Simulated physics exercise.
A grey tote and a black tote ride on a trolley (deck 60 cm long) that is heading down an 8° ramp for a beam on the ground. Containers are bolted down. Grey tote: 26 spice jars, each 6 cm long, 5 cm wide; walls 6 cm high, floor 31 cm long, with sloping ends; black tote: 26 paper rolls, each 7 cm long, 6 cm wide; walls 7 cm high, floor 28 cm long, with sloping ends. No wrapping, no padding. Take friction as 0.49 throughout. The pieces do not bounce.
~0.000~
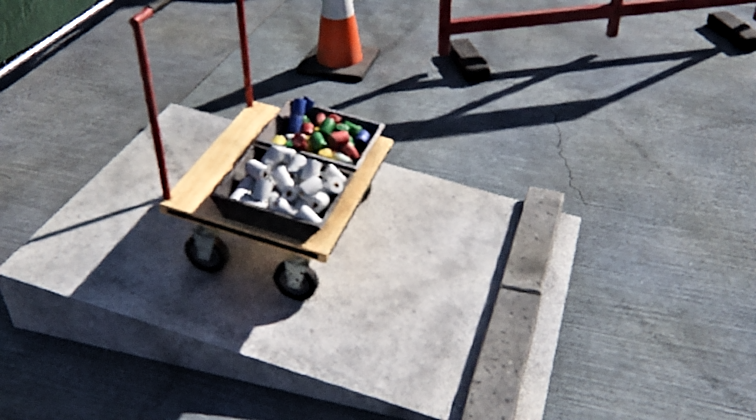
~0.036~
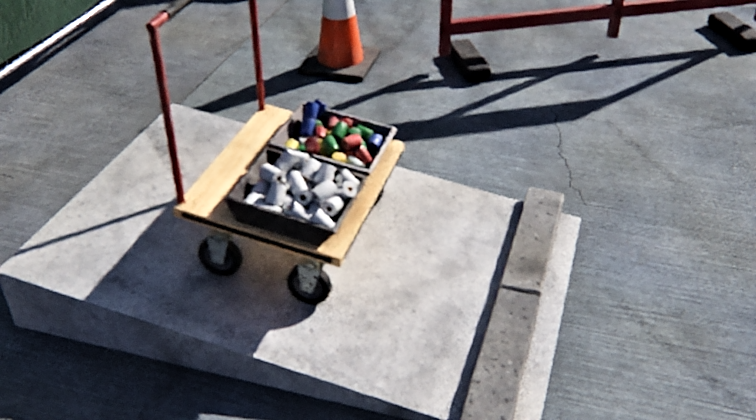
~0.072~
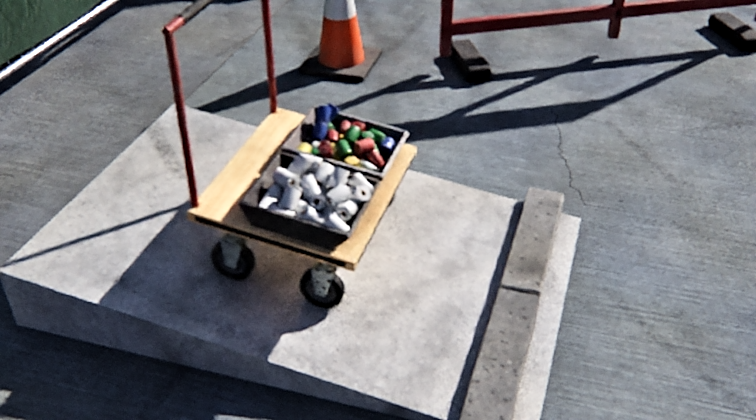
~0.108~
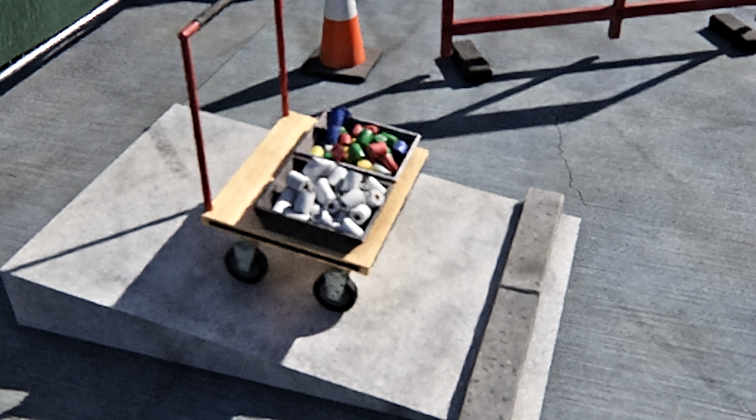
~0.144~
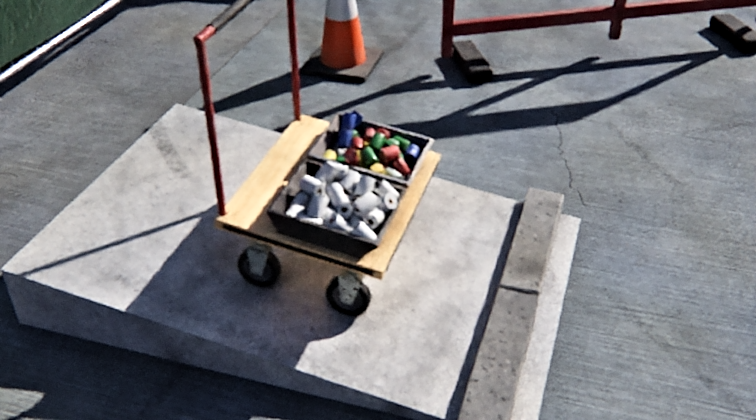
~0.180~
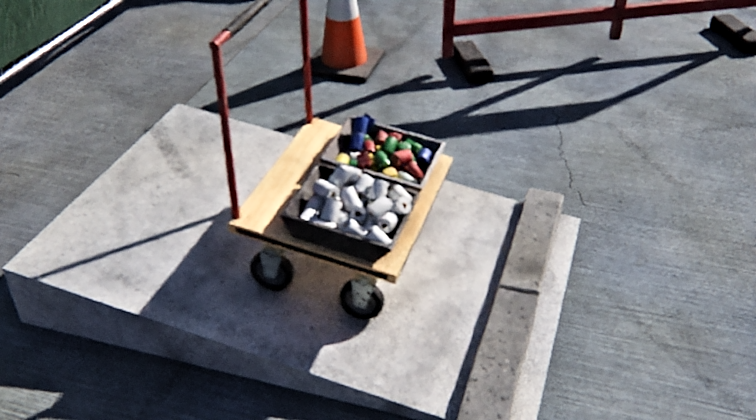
A trolley with a red handle rolled slowly down a pale ramp toward the beam on the right, carrying one tote of small colourful containers and another of white rolls, all staying inside.
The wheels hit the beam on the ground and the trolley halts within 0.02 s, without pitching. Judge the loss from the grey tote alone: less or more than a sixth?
The grey tote loses under a sixth of its spice jars.
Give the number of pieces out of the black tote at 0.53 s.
Out by then, roughly: Black tote 0.
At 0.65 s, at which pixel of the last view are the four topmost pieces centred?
At about (497, 210).
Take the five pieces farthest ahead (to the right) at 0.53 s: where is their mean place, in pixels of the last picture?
At about (510, 217).
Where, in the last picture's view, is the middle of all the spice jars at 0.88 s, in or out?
Near (491, 185).
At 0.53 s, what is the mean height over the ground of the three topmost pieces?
Some 48 cm up.
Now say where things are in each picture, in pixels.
In the first picture (places track the rim corner closest to us here), grey tote (its farthest corner) (291, 99); black tote (319, 226); 60 cm to go; all still inside.
Grey tote (303, 103); black tote (333, 230); 55 cm to go, in the second picture.
Grey tote (315, 106); black tote (347, 234); 50 cm to go, in the third picture.
Grey tote (327, 110); black tote (362, 238); 45 cm to go, in the fourth picture.
Grey tote (339, 113); black tote (376, 243); 41 cm to go, in the fifth picture.
Grey tote (351, 116); black tote (390, 247); 36 cm to go; all still inside, in the sixth picture.
After 0.43 s, impact.
After 0.53 s, the grey tote has all 26 and the black tote has all 26.
After 0.65 s, the grey tote has all 26 and the black tote is down by 3 of 26.
After 0.88 s, the grey tote is down by 2 of 26 and the black tote is down by 3 of 26.
Final count (at 1.39 s), the grey tote is down by 2 of 26 and the black tote is down by 3 of 26. Asked share, 2 of 26, 8 per cent.
